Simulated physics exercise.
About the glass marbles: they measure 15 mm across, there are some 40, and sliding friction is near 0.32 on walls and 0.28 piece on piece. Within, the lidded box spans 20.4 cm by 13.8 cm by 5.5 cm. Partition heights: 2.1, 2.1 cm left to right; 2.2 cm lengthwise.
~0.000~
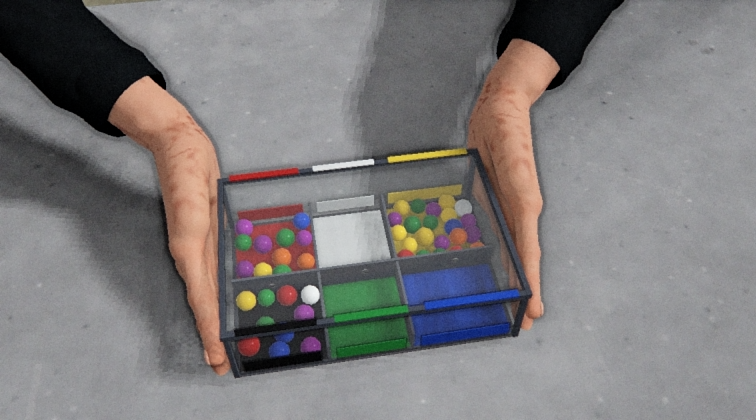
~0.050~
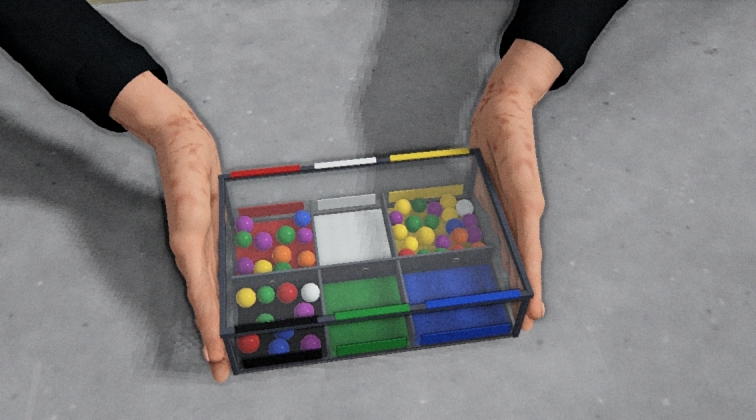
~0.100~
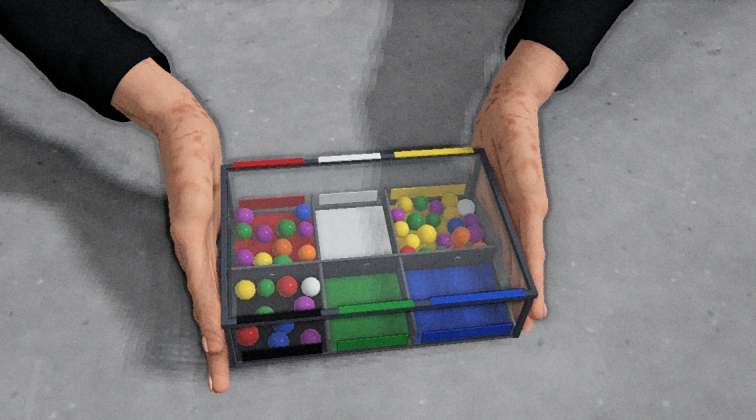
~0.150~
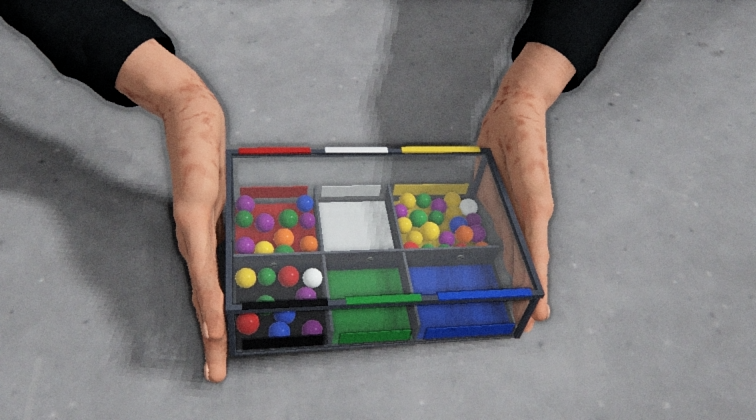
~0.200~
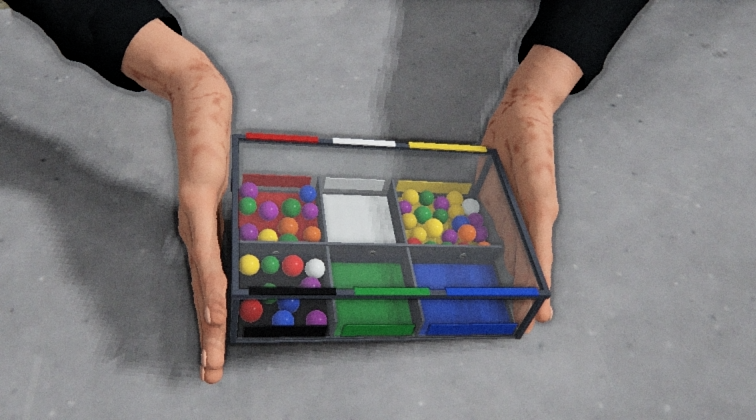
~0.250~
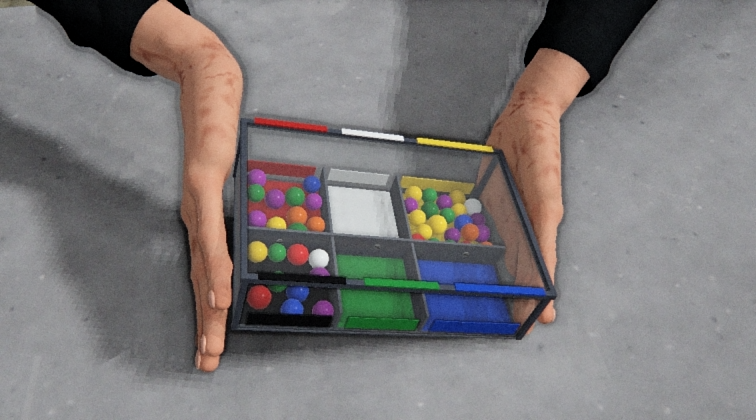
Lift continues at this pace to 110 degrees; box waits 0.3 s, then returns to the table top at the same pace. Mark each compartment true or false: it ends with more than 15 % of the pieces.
Red: False, blue: True, green: False, yellow: True, white: False, black: False.
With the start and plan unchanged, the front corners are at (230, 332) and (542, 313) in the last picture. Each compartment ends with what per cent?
So it works out as red at 0 percent, blue at 85 percent, green at 15 percent, yellow at 0 percent, white at 0 percent and black at 0 percent.
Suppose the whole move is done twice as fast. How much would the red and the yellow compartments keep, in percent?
Expect red at 0 percent and yellow at 70 percent.
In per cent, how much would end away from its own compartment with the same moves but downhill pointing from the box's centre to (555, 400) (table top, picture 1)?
100 %.
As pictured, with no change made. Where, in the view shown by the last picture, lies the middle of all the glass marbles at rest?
Centre at rest, approx.: (449, 240) px.
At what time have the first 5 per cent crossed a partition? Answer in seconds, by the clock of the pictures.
It comes at roughly 1.30 s.
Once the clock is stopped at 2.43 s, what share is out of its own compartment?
I'd put it at about 55 per cent.
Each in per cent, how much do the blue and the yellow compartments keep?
The blue compartment ends with 30 per cent, the yellow one with 70 per cent.
After 1.56 s, tilt 110 degrees; blue 25 %, yellow 75 %.
After 2.43 s, tilt 56 degrees; blue 30 %, yellow 70 %.
After 3.31 s, tilt 0 degrees; blue 30 %, yellow 70 %.
By 4.2 s all is still; red 0 %, blue 30 %, green 0 %, yellow 70 %, white 0 %, black 0 %.
